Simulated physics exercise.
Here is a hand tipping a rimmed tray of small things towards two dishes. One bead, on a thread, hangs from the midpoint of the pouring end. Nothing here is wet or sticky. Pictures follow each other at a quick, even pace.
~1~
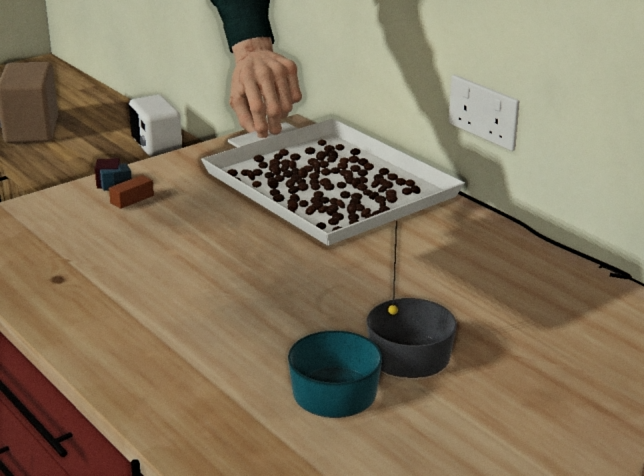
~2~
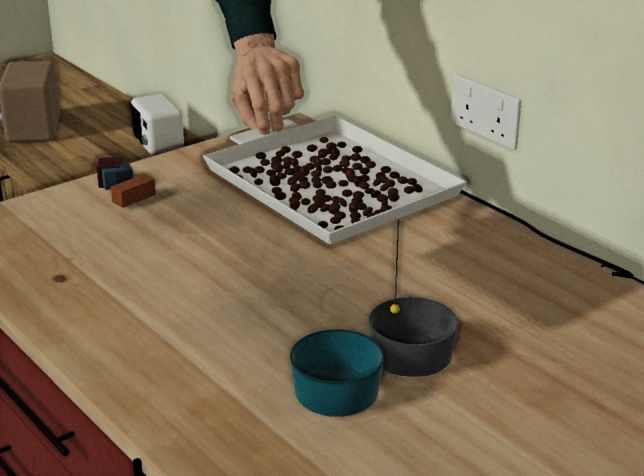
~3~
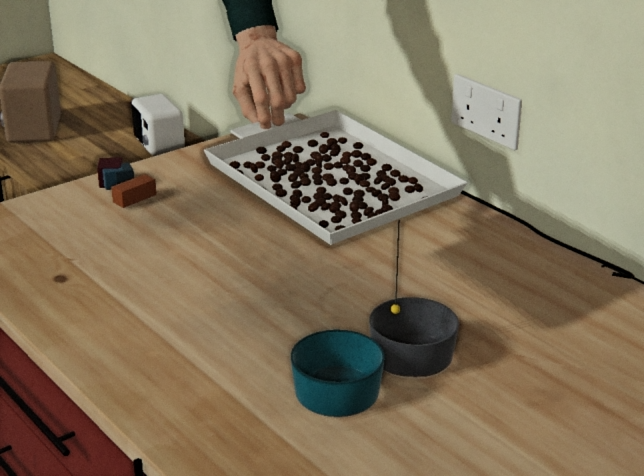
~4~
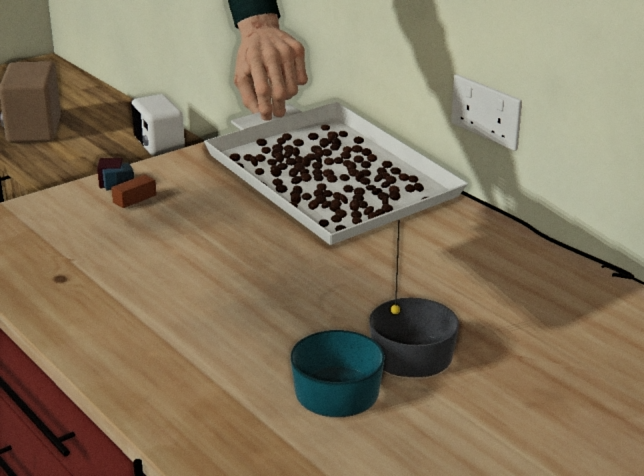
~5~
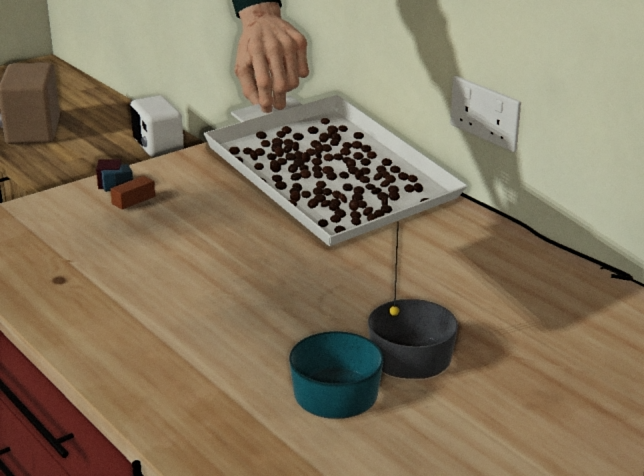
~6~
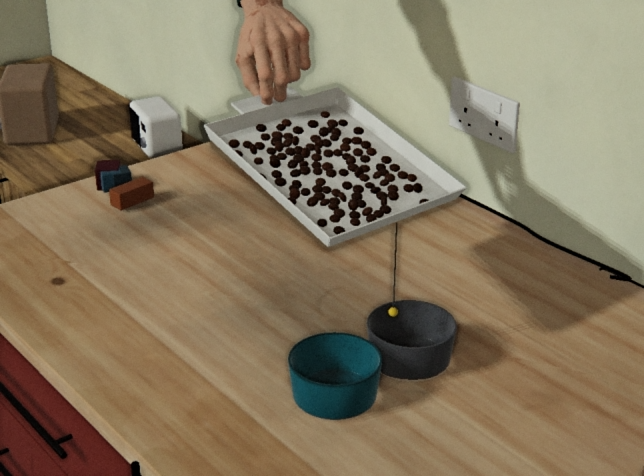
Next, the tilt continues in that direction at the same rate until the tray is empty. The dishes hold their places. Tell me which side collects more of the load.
The right one fills more.
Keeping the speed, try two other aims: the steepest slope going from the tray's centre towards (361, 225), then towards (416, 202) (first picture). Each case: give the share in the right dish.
In order: About 10, then 30 percent.
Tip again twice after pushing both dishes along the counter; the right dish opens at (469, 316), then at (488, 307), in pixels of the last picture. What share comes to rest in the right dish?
Respectively 30 % and 20 %.
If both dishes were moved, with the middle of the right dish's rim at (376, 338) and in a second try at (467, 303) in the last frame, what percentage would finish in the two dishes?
Near 30 % and 60 %.
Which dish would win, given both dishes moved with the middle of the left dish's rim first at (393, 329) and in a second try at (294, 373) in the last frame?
In the first try it's the left-side dish, and in the second it's the right-side dish.
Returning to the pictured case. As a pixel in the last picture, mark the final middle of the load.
Once it all stops, the middle lies near (425, 367).
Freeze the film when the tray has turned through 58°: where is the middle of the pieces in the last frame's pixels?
Centre estimate: (393, 202).
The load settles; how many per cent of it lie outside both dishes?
50 per cent.
Shortly afterwards, tray tipped steeply; all but a few on the tray; only a few outside both; only a few in the air.
Next, tray tipped right over; a little on the tray; a little in the left dish; near a quarter in the right dish; near a third outside both; near a quarter in the air.
Some moments later, tray tipped past a quarter turn; a little in the left dish; near a third in the right dish; near half outside both.
In the end, tray tipped past a quarter turn; a little in the left dish; near a third in the right dish; near half outside both.
